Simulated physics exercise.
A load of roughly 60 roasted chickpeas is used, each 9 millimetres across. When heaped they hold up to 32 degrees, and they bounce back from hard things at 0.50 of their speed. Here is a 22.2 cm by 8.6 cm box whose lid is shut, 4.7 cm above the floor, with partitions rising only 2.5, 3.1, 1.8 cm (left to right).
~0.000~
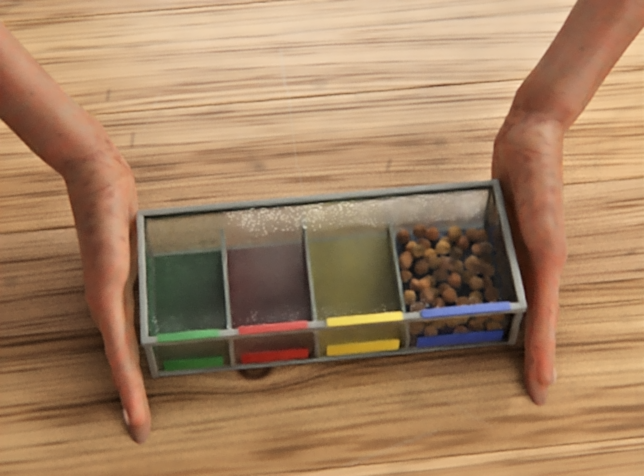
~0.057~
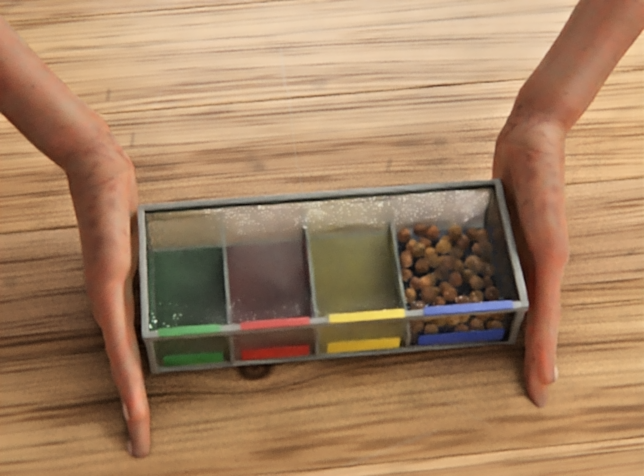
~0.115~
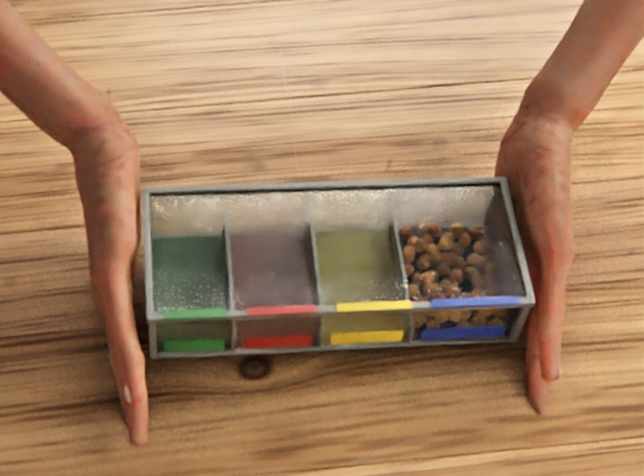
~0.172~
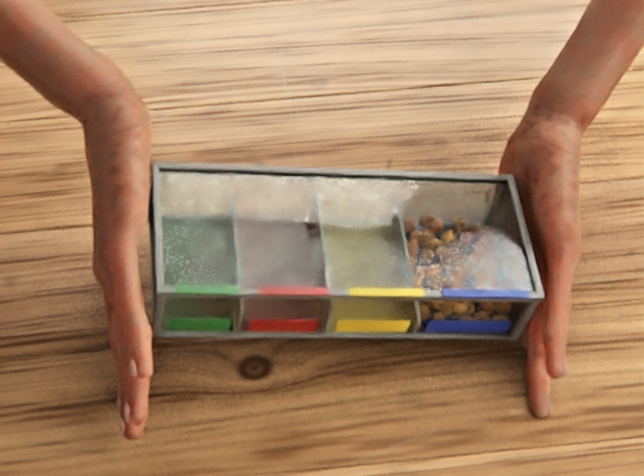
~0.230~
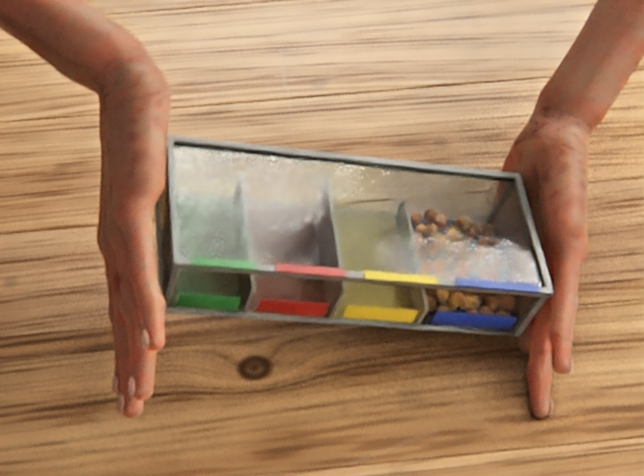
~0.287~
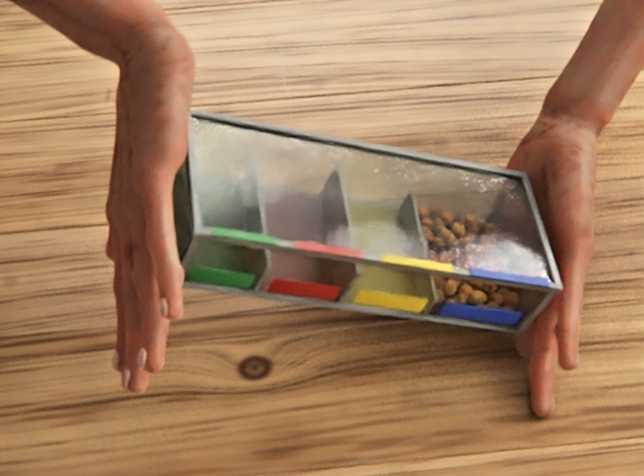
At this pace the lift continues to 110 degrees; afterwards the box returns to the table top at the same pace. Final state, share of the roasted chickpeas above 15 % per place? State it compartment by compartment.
Red N, blue Y, green N, yellow N.
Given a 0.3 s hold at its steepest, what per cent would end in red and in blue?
Red 0, blue 100.
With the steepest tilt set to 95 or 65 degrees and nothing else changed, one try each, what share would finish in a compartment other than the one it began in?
Some 0 and some 0 per cent, respectively.
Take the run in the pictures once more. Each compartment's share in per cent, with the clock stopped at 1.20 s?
Red 0 %, blue 100 %, green 0 %, yellow 0 %.
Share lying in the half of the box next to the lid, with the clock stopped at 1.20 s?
About 60 %.
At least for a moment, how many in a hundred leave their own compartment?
Estimate: Around 0 %.
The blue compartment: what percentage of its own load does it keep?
Around 100 per cent of it.
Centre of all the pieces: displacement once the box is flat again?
2.0 cm.
Then, at 1.20 s, tilt 109 degrees; blue 100 %.
After 1.82 s, tilt 47 degrees; blue 100 %.
Then, at 2.48 s, tilt 0 degrees; blue 100 %.
In the end, at 2.8 s, red 0 %, blue 100 %, green 0 %, yellow 0 %.
